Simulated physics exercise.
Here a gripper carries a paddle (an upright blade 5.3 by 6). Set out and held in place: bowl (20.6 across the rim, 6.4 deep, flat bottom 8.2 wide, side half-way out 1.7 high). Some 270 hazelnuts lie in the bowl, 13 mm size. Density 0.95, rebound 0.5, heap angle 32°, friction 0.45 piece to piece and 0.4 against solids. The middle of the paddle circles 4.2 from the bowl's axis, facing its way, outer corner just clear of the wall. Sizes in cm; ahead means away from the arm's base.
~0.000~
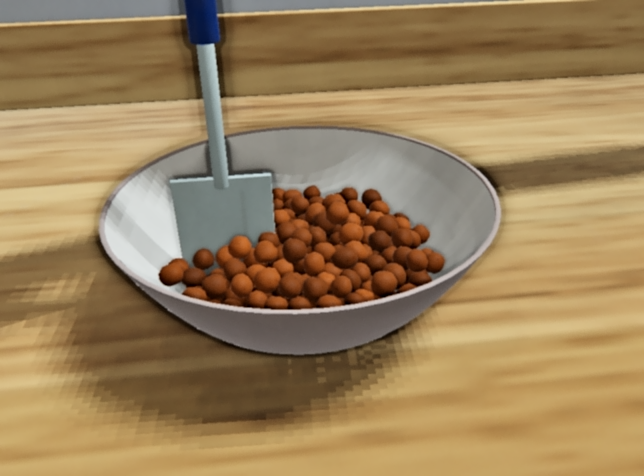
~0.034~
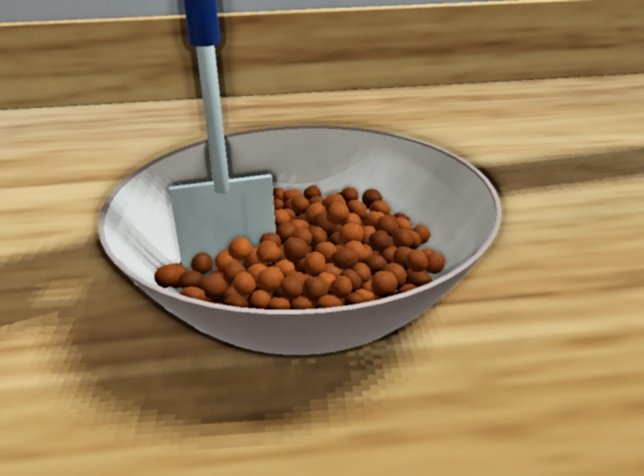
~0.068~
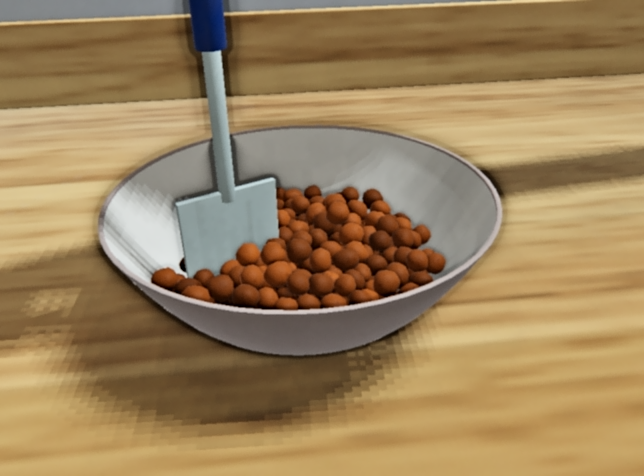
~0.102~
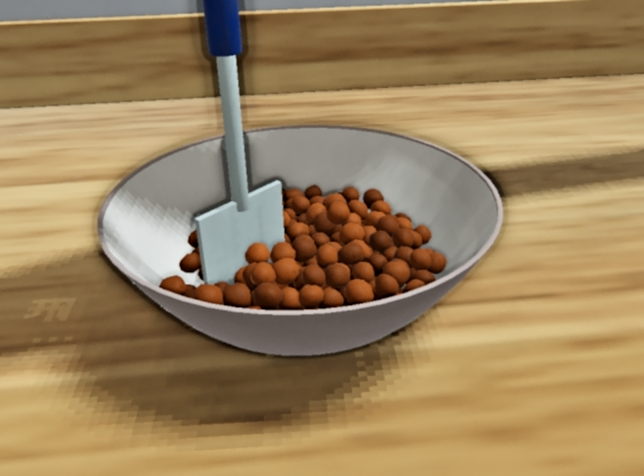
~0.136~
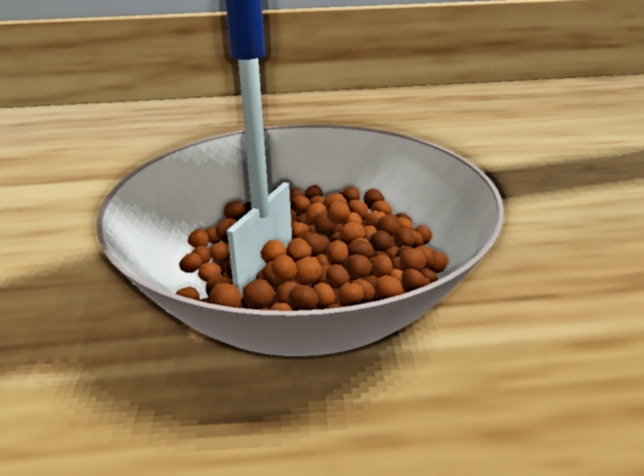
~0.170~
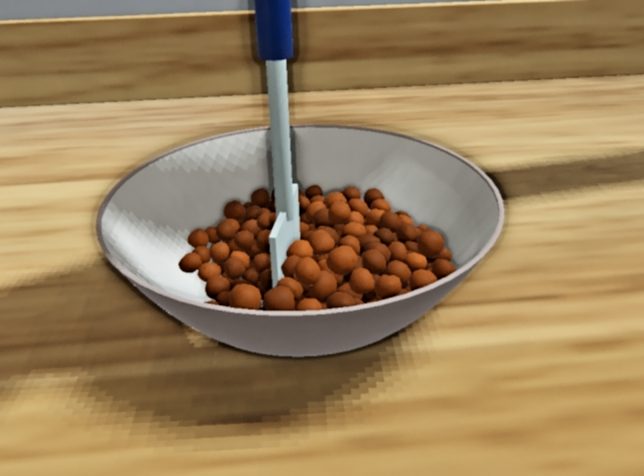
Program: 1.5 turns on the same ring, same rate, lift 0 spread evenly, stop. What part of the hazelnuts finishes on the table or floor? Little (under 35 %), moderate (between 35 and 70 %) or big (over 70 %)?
Share on the table or floor: Little (under 35 %).
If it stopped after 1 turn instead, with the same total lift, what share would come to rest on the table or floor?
Then about 10 per cent.
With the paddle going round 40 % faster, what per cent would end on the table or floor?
Then about 30 per cent.
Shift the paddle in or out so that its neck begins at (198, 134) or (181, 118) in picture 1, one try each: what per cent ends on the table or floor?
About 15 and 10 per cent.
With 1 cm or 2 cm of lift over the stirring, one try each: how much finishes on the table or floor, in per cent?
Some 5 and 5 per cent.
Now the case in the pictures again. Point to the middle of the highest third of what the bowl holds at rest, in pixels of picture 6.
Around (383, 206).
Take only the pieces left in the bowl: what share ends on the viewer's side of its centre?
Some 40 per cent.
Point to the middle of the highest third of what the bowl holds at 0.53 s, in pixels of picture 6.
Around (274, 161).
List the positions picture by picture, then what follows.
The first frame shows the paddle neck at (218, 151), 0° round; upper third of the load around (316, 243), from x 170 to 435, top at y 195; 267 in the bowl.
The second frame shows the paddle neck at (218, 155), 7° round; upper third of the load around (316, 250), from x 165 to 435, top at y 195.
The third frame shows the paddle neck at (224, 163), 24° round; upper third of the load around (301, 255), from x 165 to 435, top at y 195.
The fourth frame shows the paddle neck at (237, 171), 41° round; upper third of the load around (311, 260), from x 175 to 435, top at y 195.
The fifth frame shows the paddle neck at (258, 177), 58° round; upper third of the load around (322, 267), from x 185 to 435, top at y 195.
The sixth frame shows the paddle neck at (283, 179), 76° round; upper third of the load around (348, 264), from x 190 to 445, top at y 195; 267 in the bowl.
After 0.53 s, 257° round, highest piece 8 above the table; 251 in the bowl, 11 on the table or floor, 5 in flight or on the tool.
After 0.89 s, 79° round, highest piece 9 above the table; 234 in the bowl, 29 on the table or floor, 4 in flight or on the tool.
After 1.27 s, 180° round, highest piece 7 above the table; 229 in the bowl, 38 on the table or floor.
After 1.97 s, 180° round, highest piece 7 above the table; 229 in the bowl, 38 on the table or floor.
In the end, 229 in the bowl, 38 on the table or floor. That is 14 % on the table or floor.
